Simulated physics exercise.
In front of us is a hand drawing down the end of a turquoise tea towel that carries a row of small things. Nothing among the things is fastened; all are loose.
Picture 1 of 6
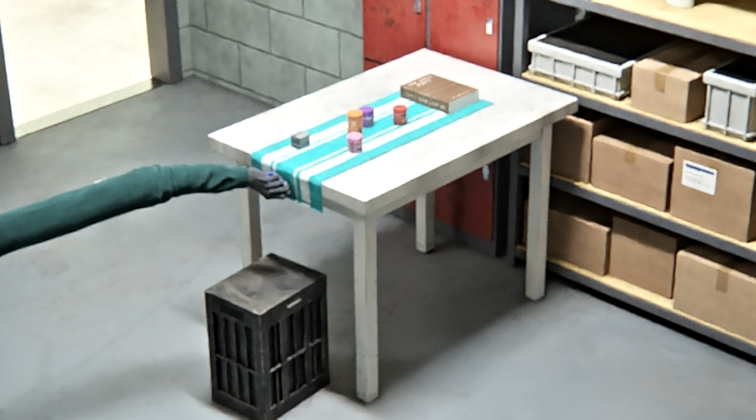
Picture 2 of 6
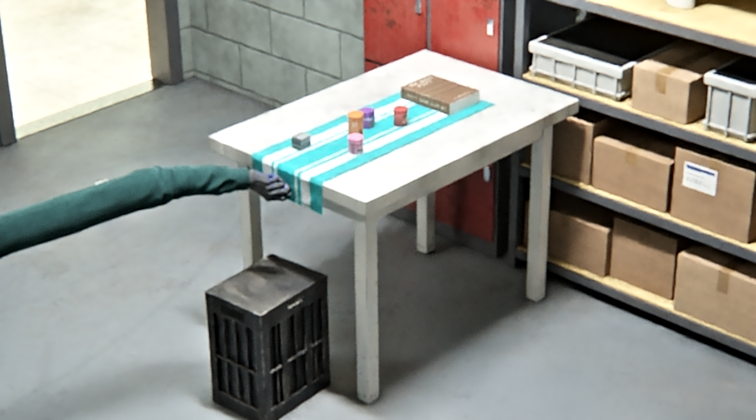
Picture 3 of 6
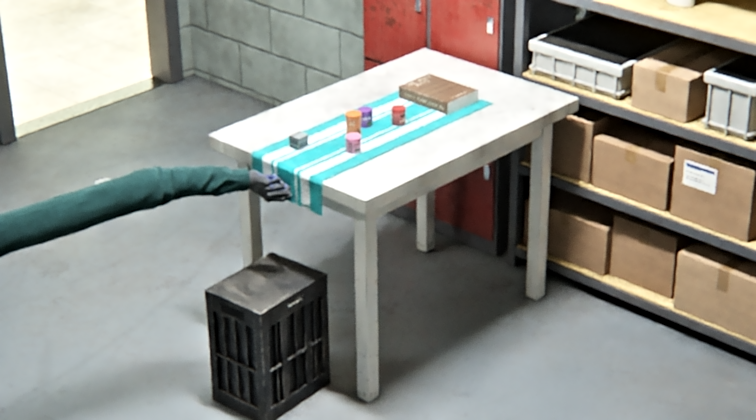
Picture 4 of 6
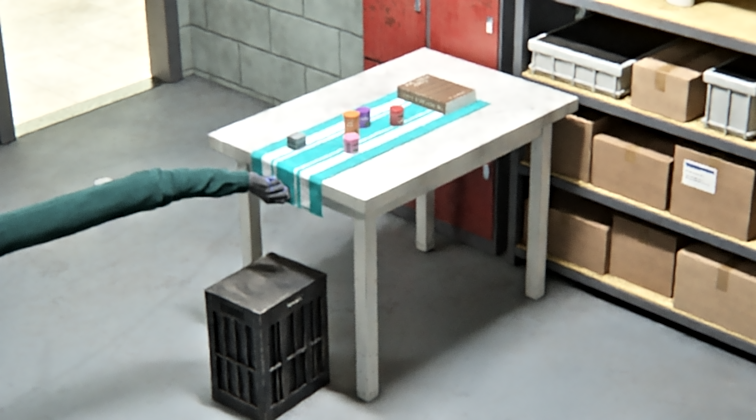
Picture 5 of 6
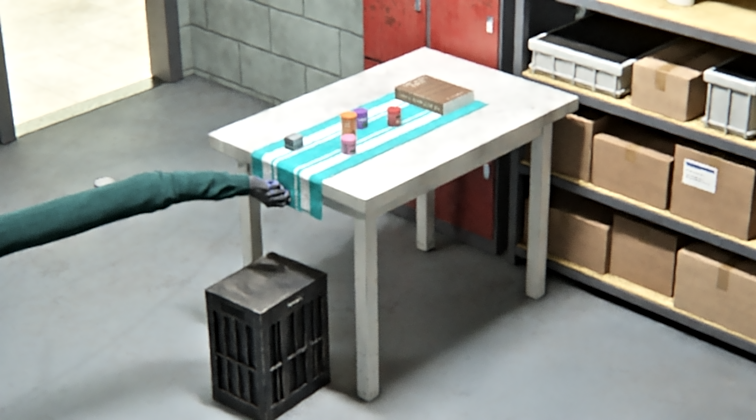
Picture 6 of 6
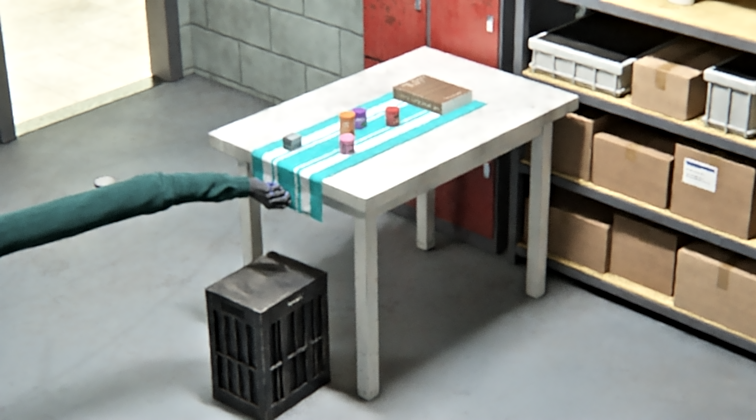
At first, a gloved hand in a green sleeve holds the end of a striped turquoise cloth at a white table's edge, with five small containers and a brown box on it. The hand draws the cloth slightly downward, and the objects shift a little to the left with it.
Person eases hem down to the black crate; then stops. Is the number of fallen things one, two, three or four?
It is two.
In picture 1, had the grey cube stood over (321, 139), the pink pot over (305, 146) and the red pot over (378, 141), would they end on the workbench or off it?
The grey cube is off the top, the pink pot is off the top, the red pot is still on top.
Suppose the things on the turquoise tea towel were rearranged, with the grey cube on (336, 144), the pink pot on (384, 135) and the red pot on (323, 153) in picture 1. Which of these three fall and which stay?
Grey cube - leaves the top, pink pot - stays aboard, red pot - leaves the top.
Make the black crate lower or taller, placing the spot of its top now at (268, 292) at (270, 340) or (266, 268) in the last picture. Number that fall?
4 and 1.
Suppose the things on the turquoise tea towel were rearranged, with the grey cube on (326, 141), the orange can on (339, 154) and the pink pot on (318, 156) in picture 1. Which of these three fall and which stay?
Looks like the grey cube ends up down, the orange can ends up down, and the pink pot ends up down.
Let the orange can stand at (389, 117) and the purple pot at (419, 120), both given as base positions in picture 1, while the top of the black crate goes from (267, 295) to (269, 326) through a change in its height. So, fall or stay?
The orange can? Safe. The purple pot? Safe.
Soon after, hem near (288, 232); all still up.
Then, hem near (288, 260); grey cube gone.
Further on, hem on the crate; grey cube and pink pot gone.
At rest, hem on the crate; grey cube and pink pot gone. It carries off two.
